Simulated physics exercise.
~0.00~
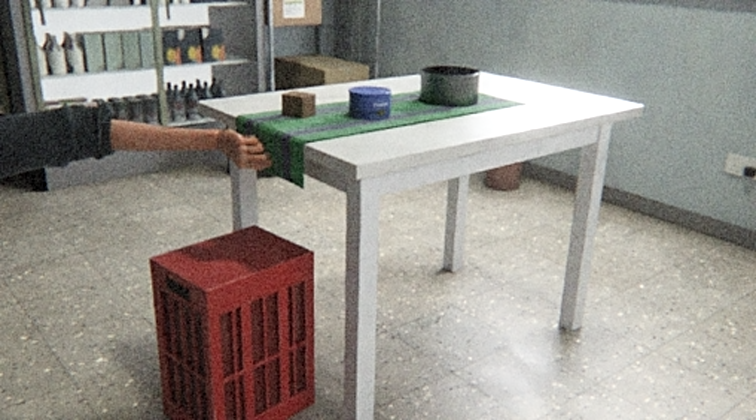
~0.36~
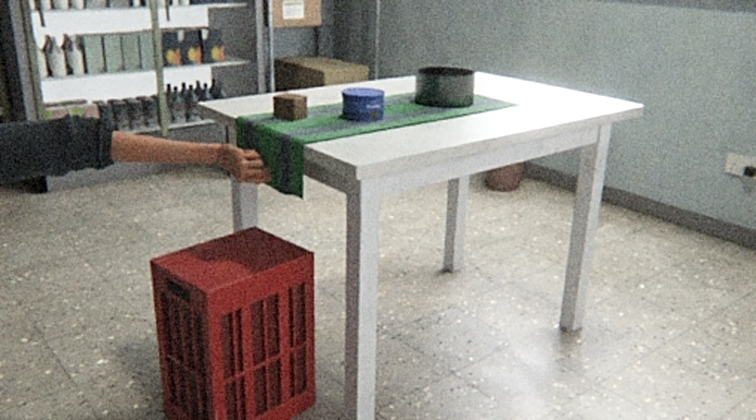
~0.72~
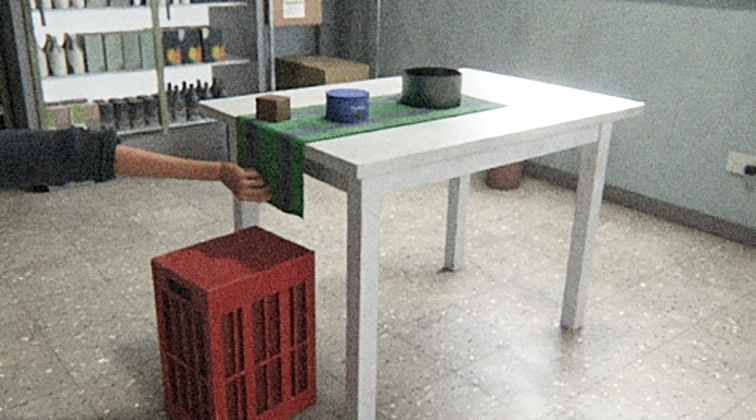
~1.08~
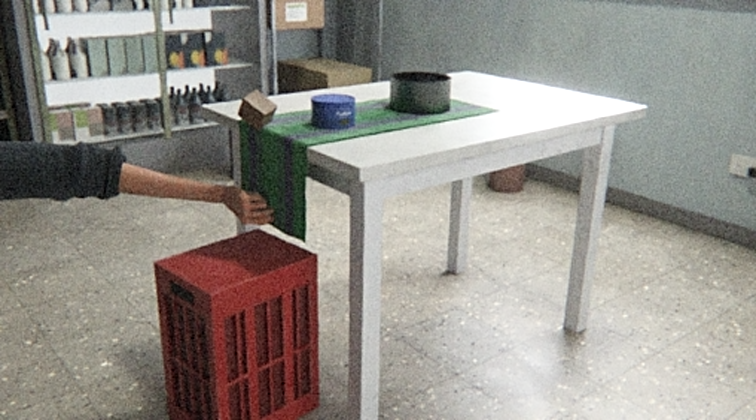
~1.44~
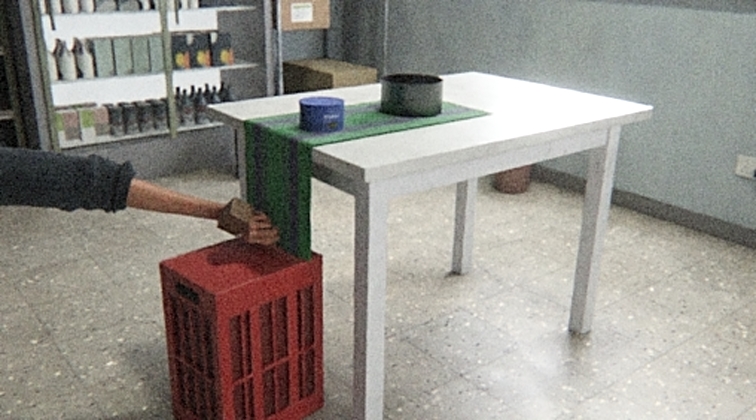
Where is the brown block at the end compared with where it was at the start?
At the start the brown block sat on the green scarf on top of the table, near its left end. By the end it has gone over the edge and is lower down, beside the hand and just above the red crate.
